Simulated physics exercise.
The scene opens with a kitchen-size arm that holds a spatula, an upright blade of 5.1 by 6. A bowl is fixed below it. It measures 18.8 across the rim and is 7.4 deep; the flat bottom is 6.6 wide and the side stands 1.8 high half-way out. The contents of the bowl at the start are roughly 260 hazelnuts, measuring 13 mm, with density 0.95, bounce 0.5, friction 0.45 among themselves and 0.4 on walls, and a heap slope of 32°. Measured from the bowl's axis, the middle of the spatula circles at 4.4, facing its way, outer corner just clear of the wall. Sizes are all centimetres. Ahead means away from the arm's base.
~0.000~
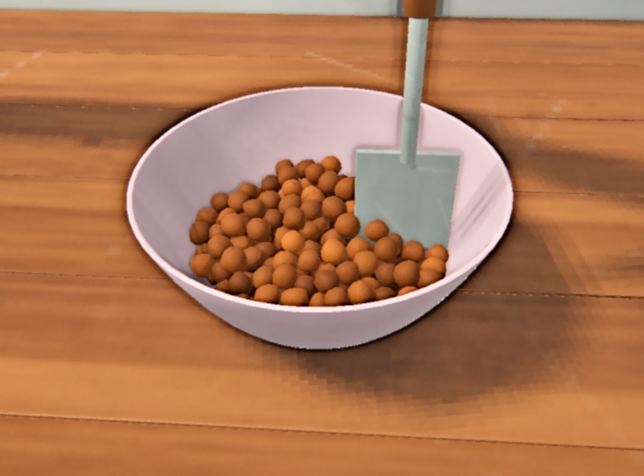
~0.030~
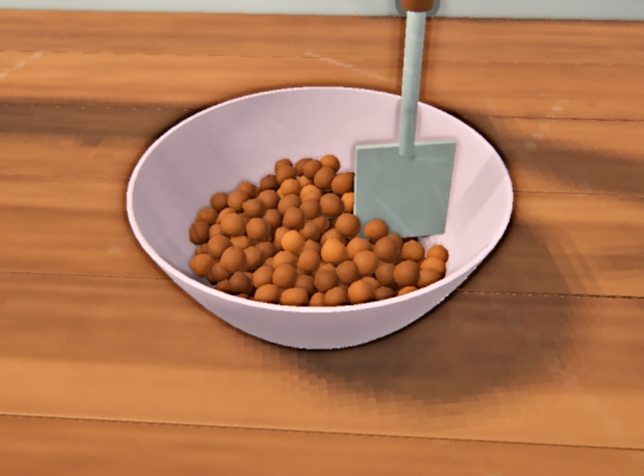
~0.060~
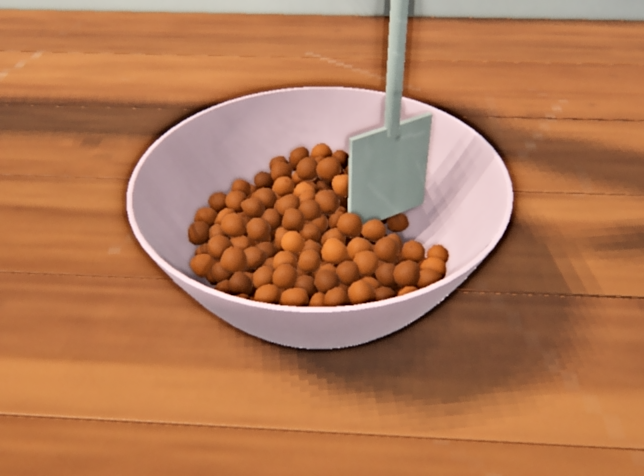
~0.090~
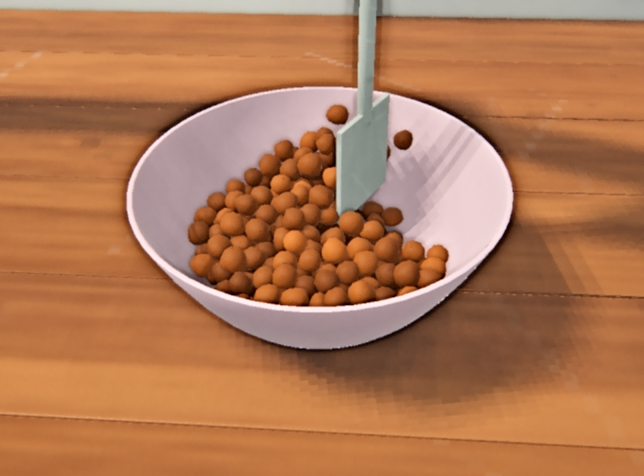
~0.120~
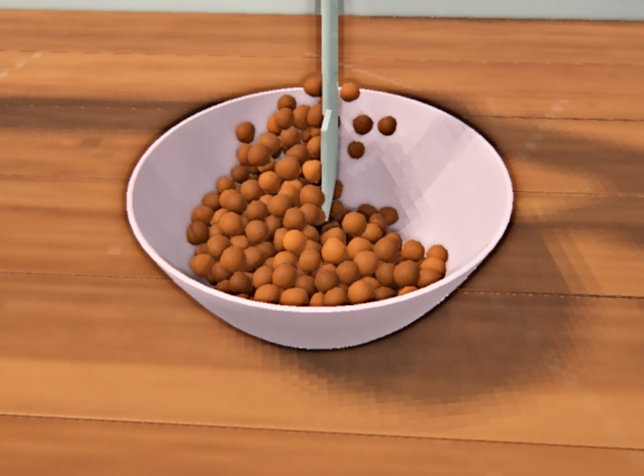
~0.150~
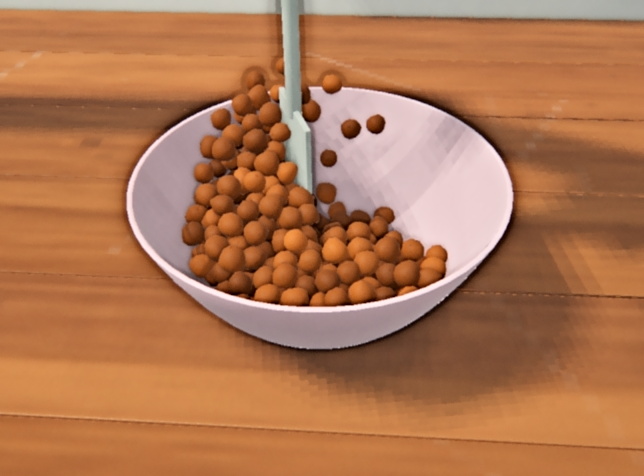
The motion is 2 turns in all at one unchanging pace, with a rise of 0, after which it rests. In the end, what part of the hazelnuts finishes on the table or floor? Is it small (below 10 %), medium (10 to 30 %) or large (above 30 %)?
It is large.
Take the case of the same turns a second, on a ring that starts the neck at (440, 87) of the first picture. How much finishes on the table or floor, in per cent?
It comes to around 0 percent.
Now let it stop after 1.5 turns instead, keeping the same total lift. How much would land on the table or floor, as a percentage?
Close to 35 in a hundred.
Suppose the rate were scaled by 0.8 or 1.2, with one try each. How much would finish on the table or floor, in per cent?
Estimates in order: Near 30 % and near 45 %.
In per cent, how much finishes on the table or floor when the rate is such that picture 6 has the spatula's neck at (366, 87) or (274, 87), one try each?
Roughly 15 and 45 percent, in that order.
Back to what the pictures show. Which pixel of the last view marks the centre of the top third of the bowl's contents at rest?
Centre, approx.: (357, 215).
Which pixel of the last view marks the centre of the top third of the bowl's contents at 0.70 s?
I'd point to about (233, 271).
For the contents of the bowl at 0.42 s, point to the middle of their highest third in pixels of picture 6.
The top third is centred near (440, 201) in the last picture.
After 0.42 s, 348° round, highest piece 11 above the table; 207 in the bowl, 22 on the table or floor, 26 in flight or on the tool.
After 0.70 s, 225° round, highest piece 10 above the table; 171 in the bowl, 72 on the table or floor, 12 in flight or on the tool.
After 1.03 s, 0° round, highest piece 7 above the table; 153 in the bowl, 100 on the table or floor, 2 in flight or on the tool.
After 1.73 s, 0° round, highest piece 6 above the table; 153 in the bowl, 102 on the table or floor.
In the end, 153 in the bowl, 102 on the table or floor. That is 40 % on the table or floor.
